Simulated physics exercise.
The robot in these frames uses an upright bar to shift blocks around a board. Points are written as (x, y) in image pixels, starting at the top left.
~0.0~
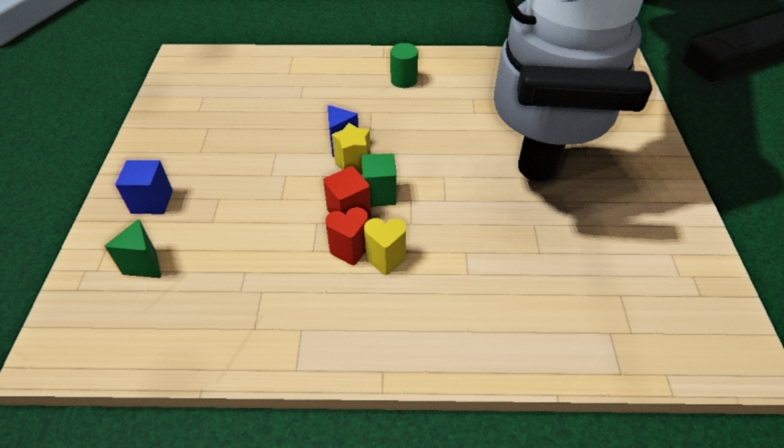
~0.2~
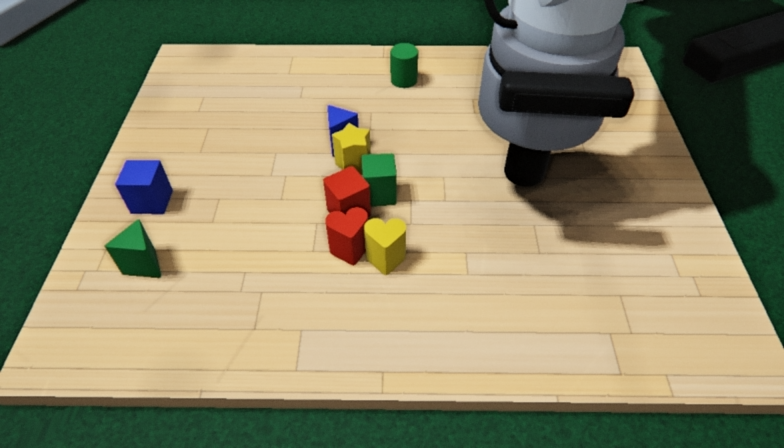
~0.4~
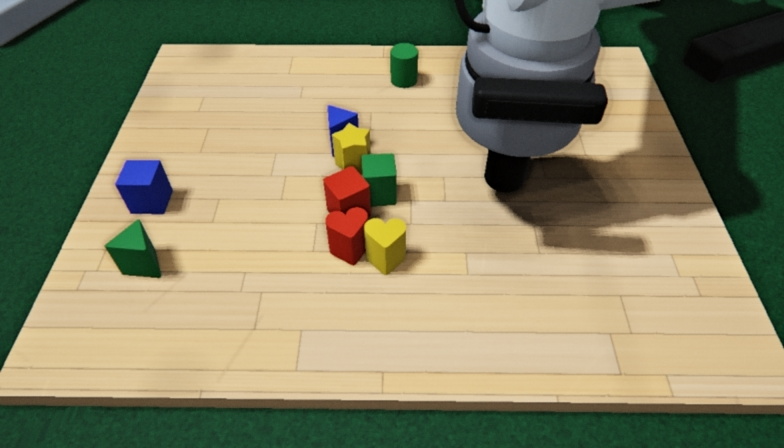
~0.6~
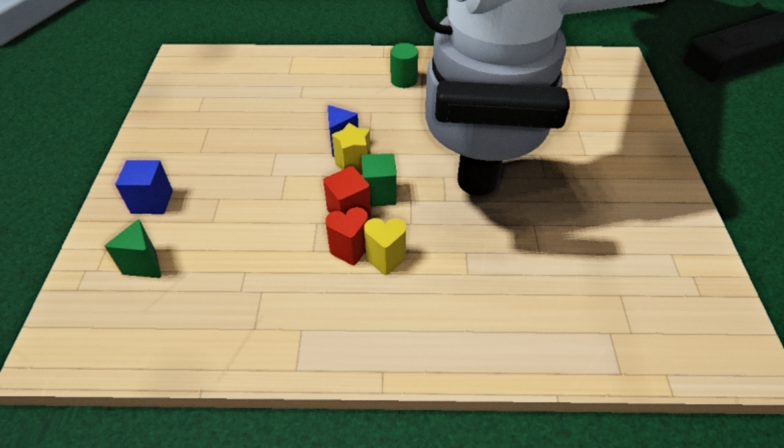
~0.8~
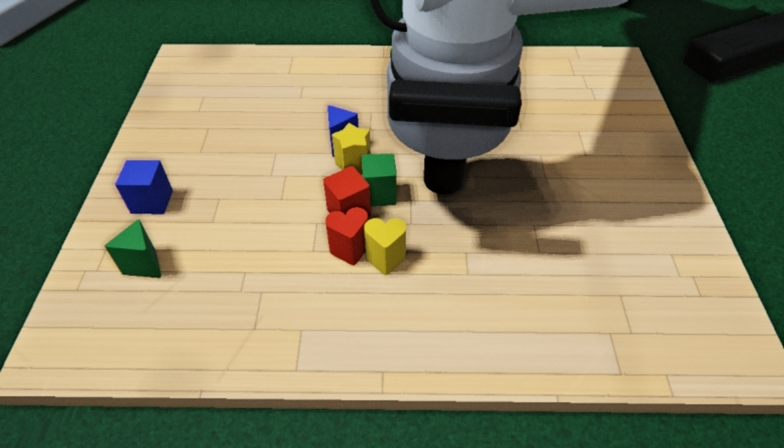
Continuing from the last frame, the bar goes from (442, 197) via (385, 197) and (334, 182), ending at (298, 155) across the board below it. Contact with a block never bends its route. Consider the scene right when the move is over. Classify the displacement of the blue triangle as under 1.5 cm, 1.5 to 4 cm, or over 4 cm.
Under 1.5 cm.
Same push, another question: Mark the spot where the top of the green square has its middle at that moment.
Its top centre lands on (258, 134).
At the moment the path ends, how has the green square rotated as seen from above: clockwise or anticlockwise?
Prediction: Counterclockwise.
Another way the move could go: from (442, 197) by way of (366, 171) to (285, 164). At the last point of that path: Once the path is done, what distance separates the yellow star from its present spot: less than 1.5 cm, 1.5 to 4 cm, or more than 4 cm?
It shifts over 4 cm.
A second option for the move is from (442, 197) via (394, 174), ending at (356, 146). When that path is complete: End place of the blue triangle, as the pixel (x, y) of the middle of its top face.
At pixel (319, 108).
On the path given first. One third of the way, bar (383, 182); red square (331, 184), turned 30° anticlockwise; green square (348, 159), turned 20° clockwise.
Two thirds of the way, bar (332, 167); red square (330, 184), turned 30° anticlockwise; yellow star (347, 131), turned 35° clockwise; green square (295, 146), turned 15° clockwise.
At the end, bar (295, 140); blue triangle (336, 110), turned 20° clockwise; red square (330, 184), turned 30° anticlockwise; yellow star (344, 128), turned 65° clockwise; green square (258, 134), turned 25° anticlockwise.
